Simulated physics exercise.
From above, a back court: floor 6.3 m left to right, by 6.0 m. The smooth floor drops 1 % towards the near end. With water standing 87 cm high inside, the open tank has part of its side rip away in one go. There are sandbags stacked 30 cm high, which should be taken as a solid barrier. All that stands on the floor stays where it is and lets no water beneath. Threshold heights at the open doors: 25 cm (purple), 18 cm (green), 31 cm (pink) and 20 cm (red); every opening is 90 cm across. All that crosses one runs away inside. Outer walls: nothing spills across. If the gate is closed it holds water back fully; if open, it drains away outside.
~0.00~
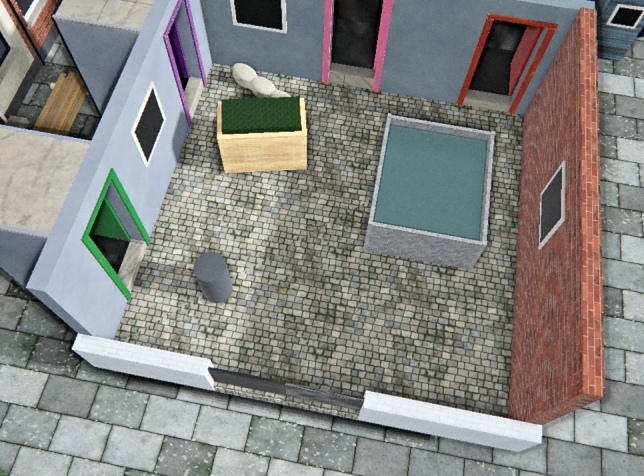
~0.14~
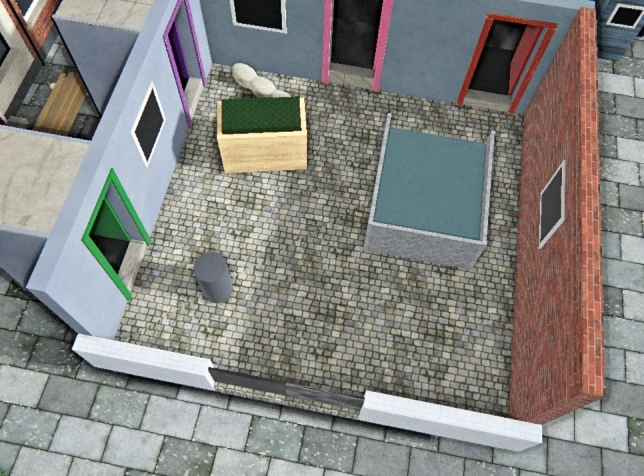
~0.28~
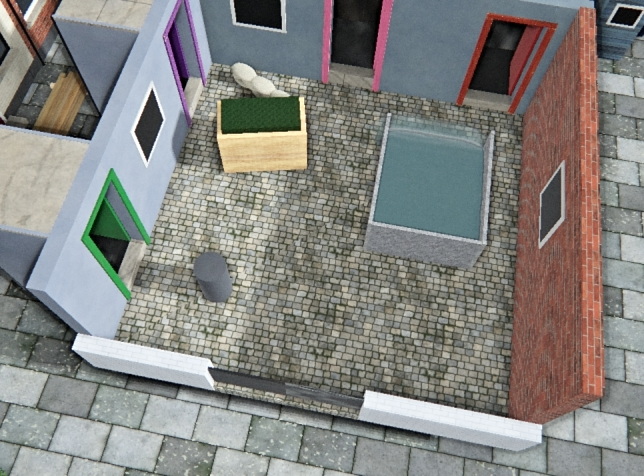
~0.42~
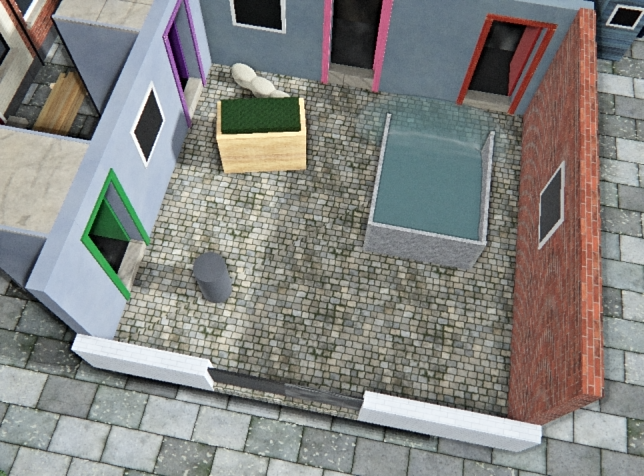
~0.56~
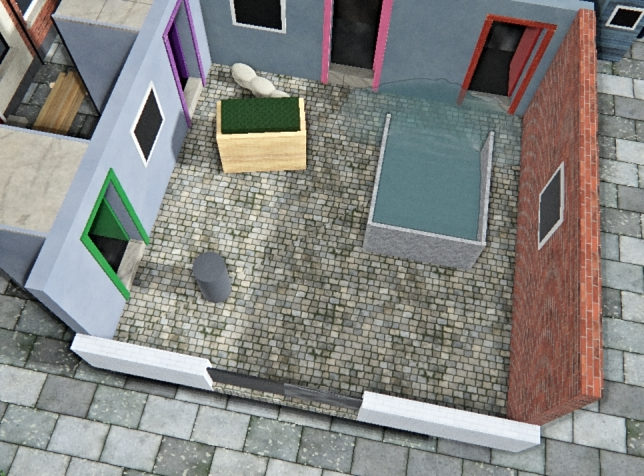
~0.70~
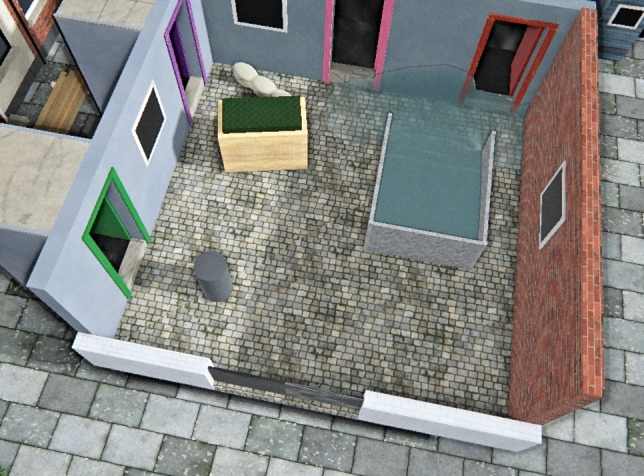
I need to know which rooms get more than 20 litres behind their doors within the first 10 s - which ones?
Result: At the purple door the limit will hold; at the green door the limit will hold; at the pink door the limit will hold; at the red door the limit will be broken.
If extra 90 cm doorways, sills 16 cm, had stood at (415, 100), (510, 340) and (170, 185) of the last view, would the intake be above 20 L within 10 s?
The first one exceeds it, the second one doesn't reach it, and the third one doesn't reach it.
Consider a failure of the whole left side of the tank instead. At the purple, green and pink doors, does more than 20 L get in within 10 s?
So purple stays lower, green tops it, pink stays lower.
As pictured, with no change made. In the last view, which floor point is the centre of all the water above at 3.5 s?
The water's centre sits at about (387, 166).
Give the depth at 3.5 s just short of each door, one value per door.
In cm: Purple 19, green 1, pink 12, red 24.
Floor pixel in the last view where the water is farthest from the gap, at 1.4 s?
Point: Roughly (247, 72).
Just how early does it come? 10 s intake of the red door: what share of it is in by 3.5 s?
Around 100 percent.
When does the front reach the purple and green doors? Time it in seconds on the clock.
Purple = 2.2 s, green = 3.6 s.
After 1.4 s water covers 15 % of the floor and is deepest (62 cm) near (516, 117); purple door not reached, green door not reached, pink door 27 cm at the sill, 1 L in, red door 47 cm at the sill, 79 L in.
After 2.2 s water covers 30 % of the floor and is deepest (58 cm) near (247, 72); purple door 5 cm at the sill, 0 L in, green door not reached, pink door 22 cm at the sill, 1 L in, red door 43 cm at the sill, 205 L in.
After 3.5 s water covers 55 % of the floor and is deepest (39 cm) near (497, 427); purple door 19 cm at the sill, 2 L in, green door not reached, pink door 12 cm at the sill, 1 L in, red door 24 cm at the sill, 292 L in.
After 6.0 s water covers 90 % of the floor and is deepest (18 cm) near (485, 425); purple door 11 cm at the sill, 3 L in, green door 2 cm at the sill, 0 L in, pink door 12 cm at the sill, 1 L in, red door 8 cm at the sill, 298 L in.
After 10.0 s water covers 95 % of the floor and is deepest (16 cm) near (155, 358); purple door 7 cm at the sill, 3 L in, green door 9 cm at the sill, 0 L in, pink door 8 cm at the sill, 1 L in, red door 9 cm at the sill, 298 L in.
